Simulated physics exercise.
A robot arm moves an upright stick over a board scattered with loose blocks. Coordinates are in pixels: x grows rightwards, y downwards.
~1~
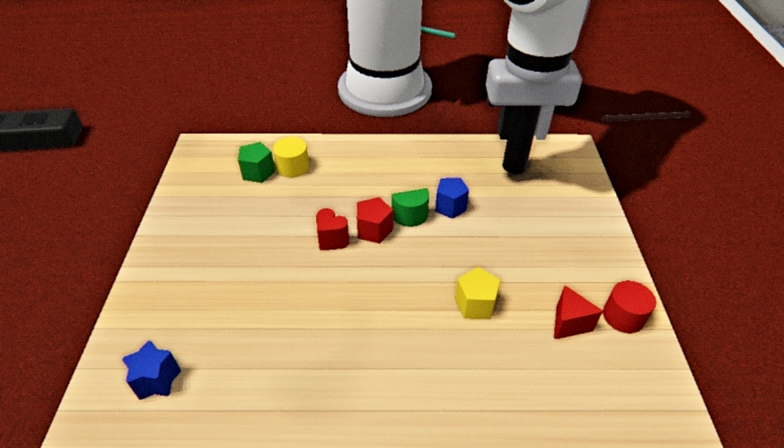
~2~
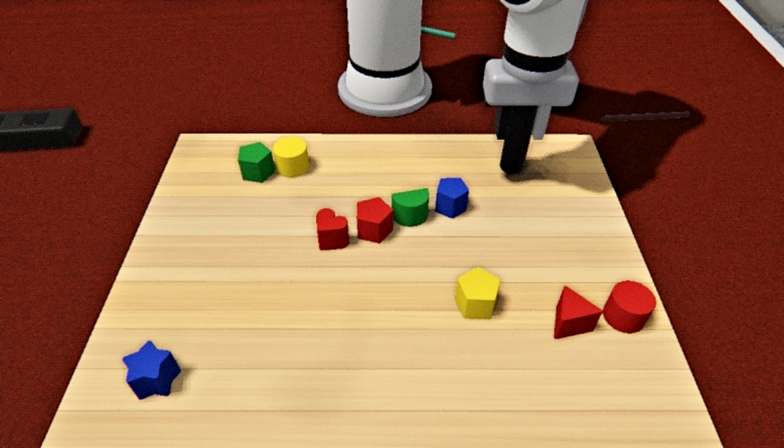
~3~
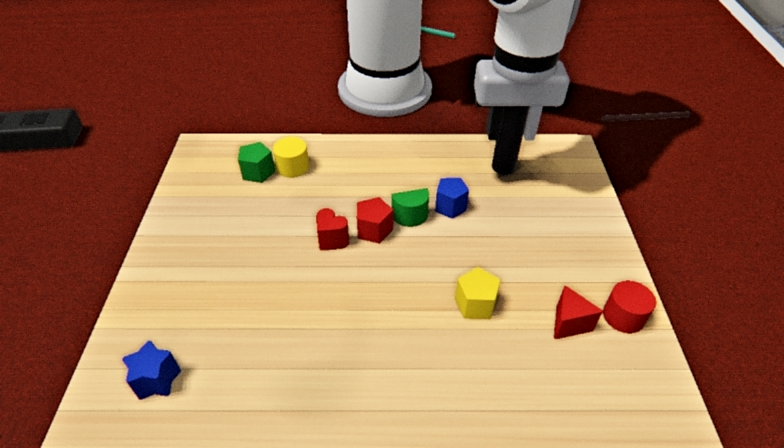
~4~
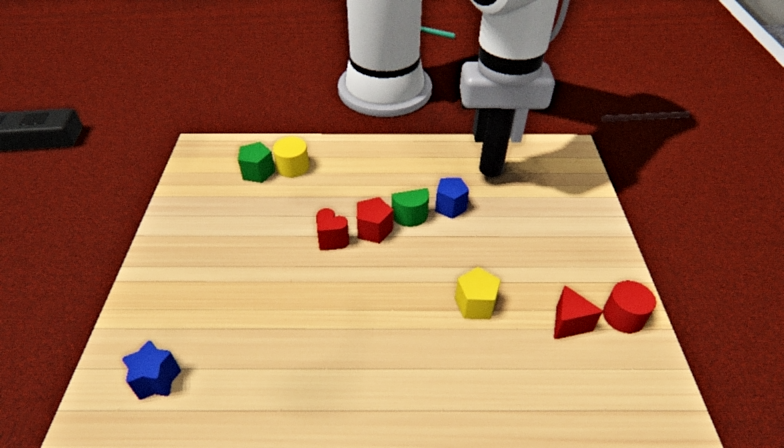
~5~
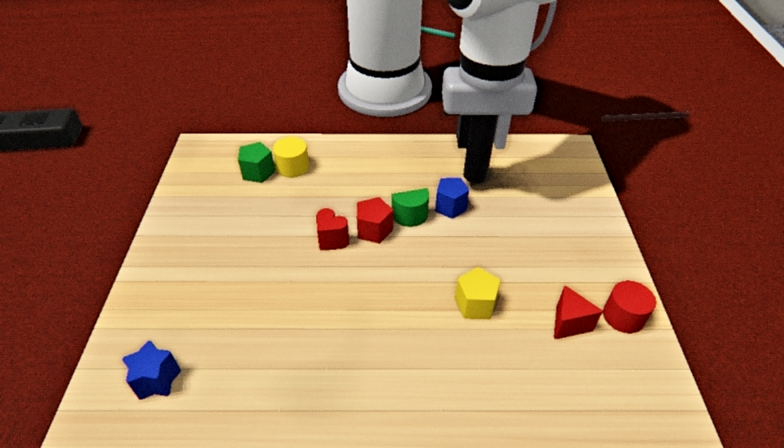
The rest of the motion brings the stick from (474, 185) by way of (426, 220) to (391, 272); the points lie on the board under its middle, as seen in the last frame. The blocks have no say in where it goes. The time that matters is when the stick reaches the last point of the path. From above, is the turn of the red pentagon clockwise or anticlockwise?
Counterclockwise rotation.
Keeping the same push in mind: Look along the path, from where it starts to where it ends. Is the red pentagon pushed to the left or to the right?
It goes right.
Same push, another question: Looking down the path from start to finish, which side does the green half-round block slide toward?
My prediction: Rightwards.
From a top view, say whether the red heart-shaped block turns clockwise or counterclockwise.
Watching from overhead, you'd notice the red heart-shaped block rotating clockwise.
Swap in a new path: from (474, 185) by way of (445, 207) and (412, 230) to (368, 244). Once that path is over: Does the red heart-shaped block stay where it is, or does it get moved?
The block you're asking about gets moved.
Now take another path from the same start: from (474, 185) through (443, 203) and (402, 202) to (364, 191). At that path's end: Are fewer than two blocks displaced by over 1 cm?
The answer is no.
The first path, step by step. One third of the way, stick (441, 198); green half-round block (405, 199); blue pentagon (439, 206), turned 45° anticlockwise.
Two thirds of the way, stick (413, 226); red heart-shaped block (319, 223), turned 25° clockwise; red pentagon (348, 217), turned 25° anticlockwise; green half-round block (380, 207), turned 70° clockwise; blue pentagon (434, 232), turned 120° anticlockwise.
At the end, stick (391, 262); red heart-shaped block (318, 223), turned 25° clockwise; red pentagon (347, 216), turned 30° anticlockwise; green half-round block (379, 208), turned 90° clockwise; blue pentagon (434, 234), turned 130° anticlockwise.
